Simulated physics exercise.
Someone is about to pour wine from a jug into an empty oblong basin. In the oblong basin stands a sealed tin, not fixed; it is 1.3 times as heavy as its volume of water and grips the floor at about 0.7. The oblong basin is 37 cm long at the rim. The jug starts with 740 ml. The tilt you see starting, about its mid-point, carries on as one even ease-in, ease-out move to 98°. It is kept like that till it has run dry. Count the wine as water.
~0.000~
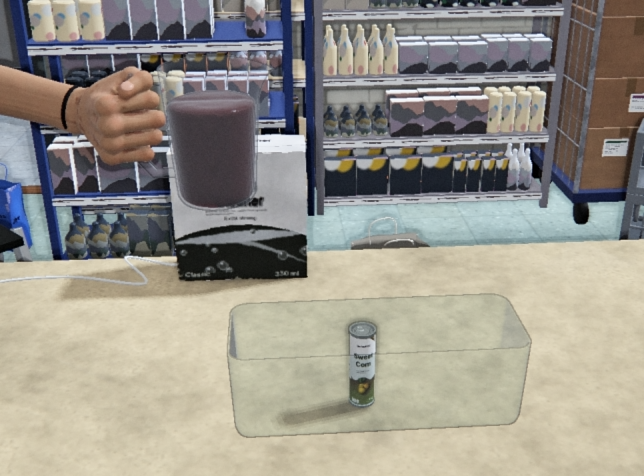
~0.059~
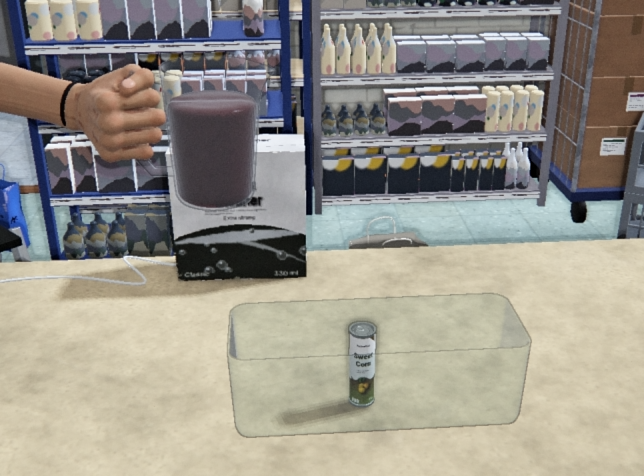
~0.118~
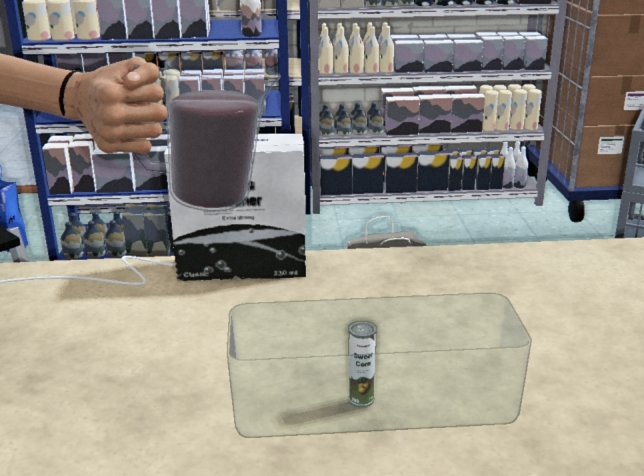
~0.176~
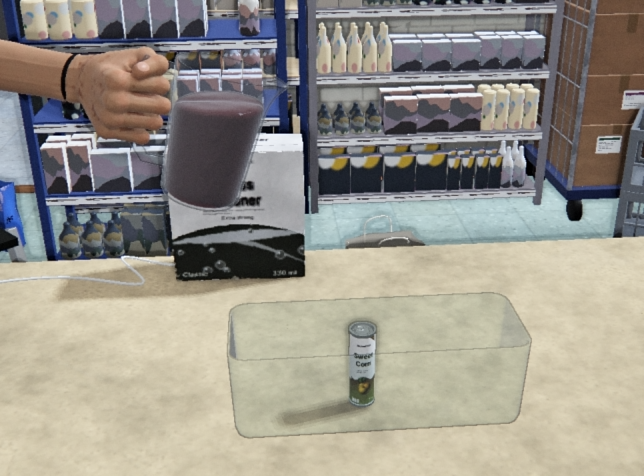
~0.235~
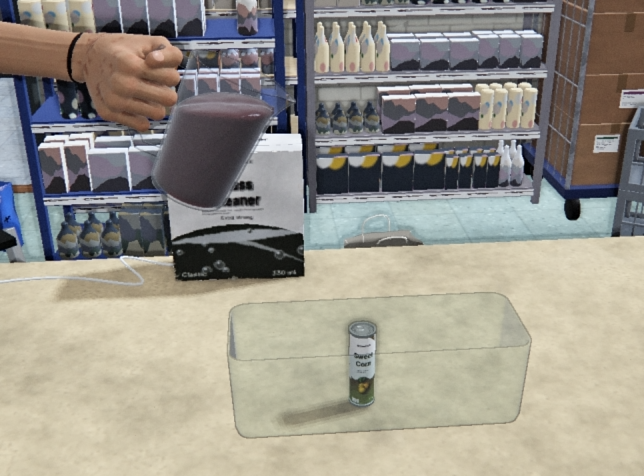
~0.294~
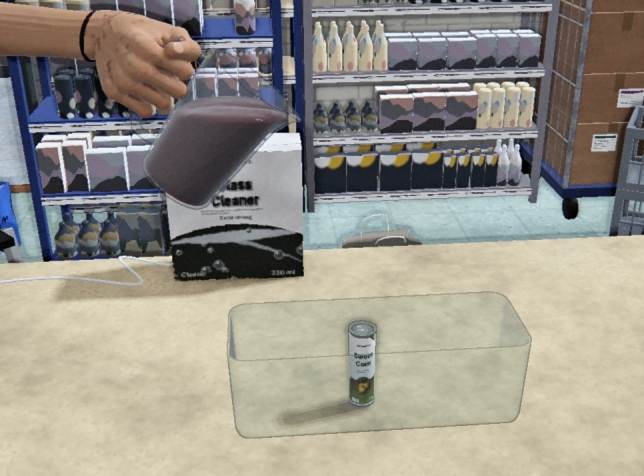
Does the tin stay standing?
It stays up.
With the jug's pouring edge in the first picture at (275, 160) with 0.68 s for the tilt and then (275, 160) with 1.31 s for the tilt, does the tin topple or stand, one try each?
First it falls; then it falls.
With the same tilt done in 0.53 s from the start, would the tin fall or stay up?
The tin remains upright.
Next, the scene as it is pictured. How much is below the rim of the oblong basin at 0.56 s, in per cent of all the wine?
Near 1 in a hundred.
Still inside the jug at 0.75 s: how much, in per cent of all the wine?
About 30 per cent.
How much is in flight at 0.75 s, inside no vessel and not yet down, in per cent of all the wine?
Some 34 per cent.
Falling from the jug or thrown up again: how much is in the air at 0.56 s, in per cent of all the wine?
Near 26 in a hundred.
After 0.56 s the tilt is 91° and 72 per cent is still to pour; the tin stands where it began.
After 0.75 s the tilt is 98° and 30 per cent is still to pour; the tin stands where it began.
After 0.96 s the tilt is 98° and 9 per cent is still to pour; the tin stands where it began.
After 1.18 s the tilt is 98° and 2 per cent is still to pour; the tin stands where it began.
In the end the tin stands where it began.
